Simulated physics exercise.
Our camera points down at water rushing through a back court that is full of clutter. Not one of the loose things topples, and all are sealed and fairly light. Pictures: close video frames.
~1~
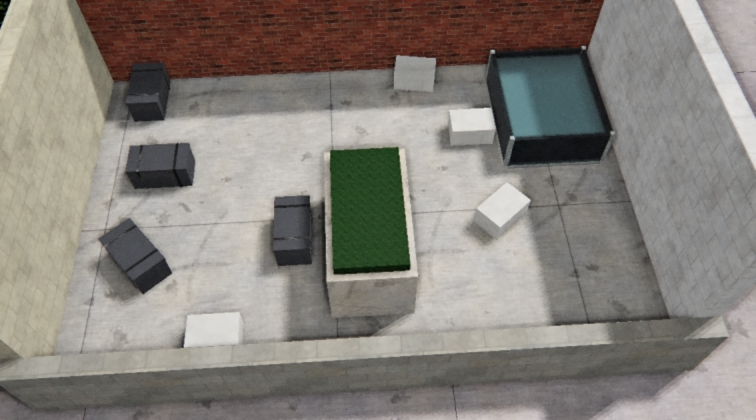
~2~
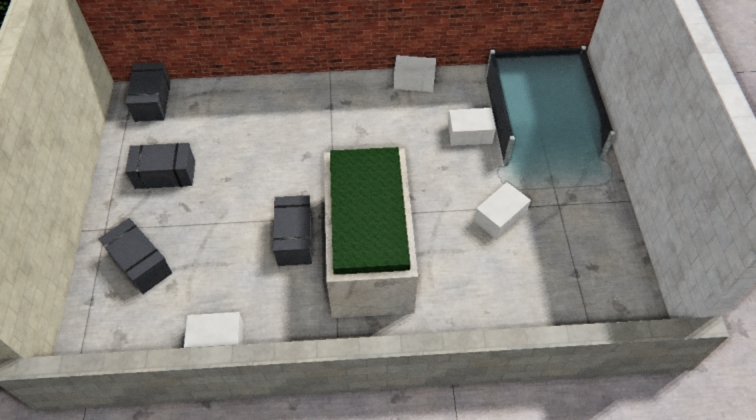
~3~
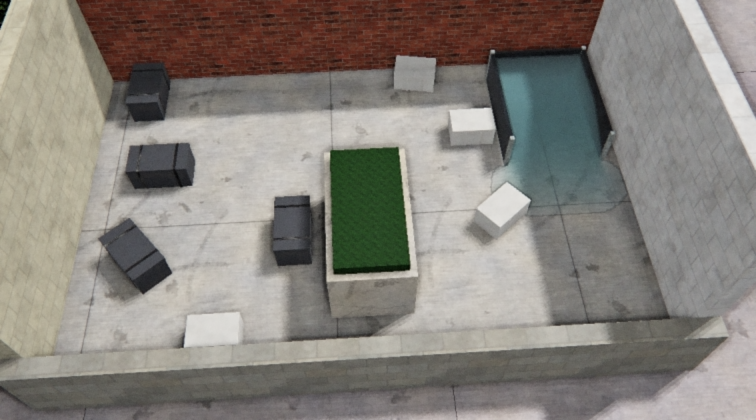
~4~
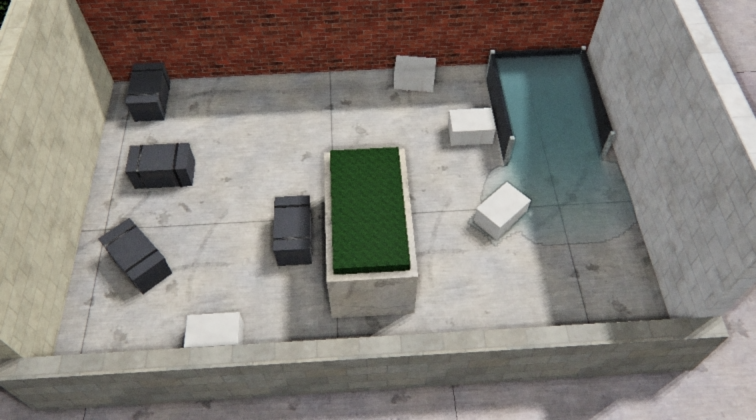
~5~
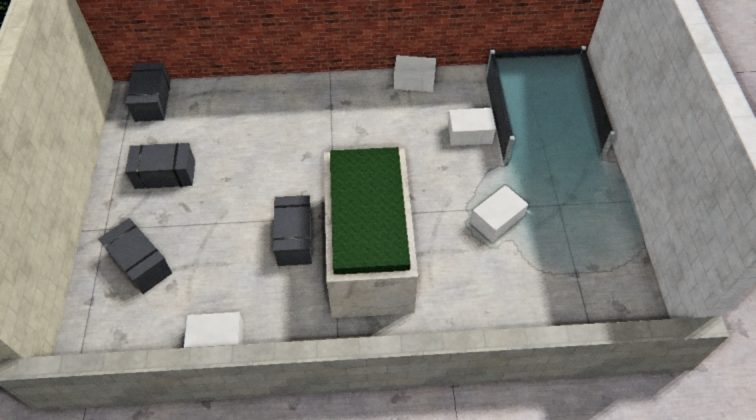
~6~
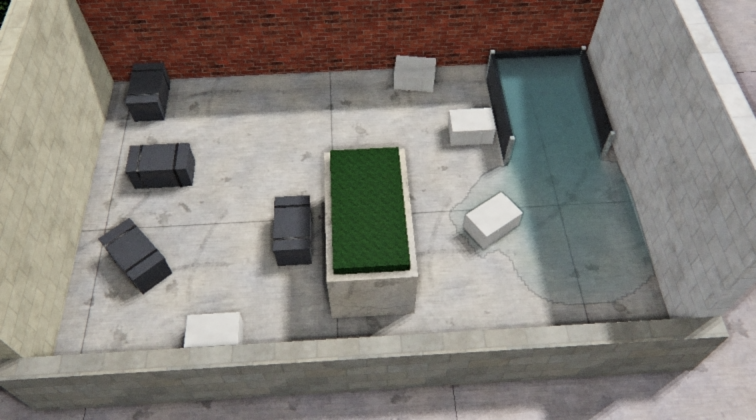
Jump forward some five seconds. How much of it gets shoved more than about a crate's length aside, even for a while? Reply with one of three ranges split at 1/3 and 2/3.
Under 1/3.
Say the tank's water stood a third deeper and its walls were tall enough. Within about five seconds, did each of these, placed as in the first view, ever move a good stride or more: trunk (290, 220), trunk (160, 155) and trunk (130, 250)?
Item by item: Missed the mark, then missed the mark, then missed the mark.
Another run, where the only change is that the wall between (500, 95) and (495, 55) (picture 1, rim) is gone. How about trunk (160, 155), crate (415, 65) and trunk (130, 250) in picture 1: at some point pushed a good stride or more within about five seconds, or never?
One after the other: Swept aside, that far or more, shifted that much.
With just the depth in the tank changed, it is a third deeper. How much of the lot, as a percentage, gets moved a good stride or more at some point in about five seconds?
By my count, 40 %.
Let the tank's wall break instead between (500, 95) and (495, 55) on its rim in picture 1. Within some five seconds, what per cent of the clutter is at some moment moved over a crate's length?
About 40 per cent.
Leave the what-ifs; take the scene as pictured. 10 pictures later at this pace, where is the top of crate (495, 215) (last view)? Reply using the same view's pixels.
Estimated position: Around (442, 299).
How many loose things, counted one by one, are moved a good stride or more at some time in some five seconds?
The total is 2.
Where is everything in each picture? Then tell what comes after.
The first frame shows a crate at (504, 204), on the bottom; a crate at (415, 66), on the bottom; 0 of 8 have shifted.
The second frame shows a crate at (504, 204) rests on the ground; a crate at (415, 66) rests on the ground; 0 of 8 have shifted.
The third frame shows a crate at (504, 204), on the bottom; a crate at (415, 66), on the bottom; 0 of 8 have shifted.
The fourth frame shows a crate at (504, 204) rests on the ground; a crate at (415, 66) rests on the ground; 0 of 8 have shifted.
The fifth frame shows a crate at (501, 207) rests on the ground, close to its start; a crate at (415, 66), on the bottom; 1 of 8 have shifted.
The sixth frame shows a crate at (494, 214) rests on the ground, close to its start; a crate at (415, 66) rests on the ground; 1 of 8 have shifted.
A moment on, 1 of 8 are well off their spots; 0 afloat.
Next, 1 of 8 are well off their spots; 1 afloat.
Later, 1 of 8 are well off their spots; 1 afloat.
In the end, 2 of 8 are well off their spots, and 2 have been at some point; 2 afloat.
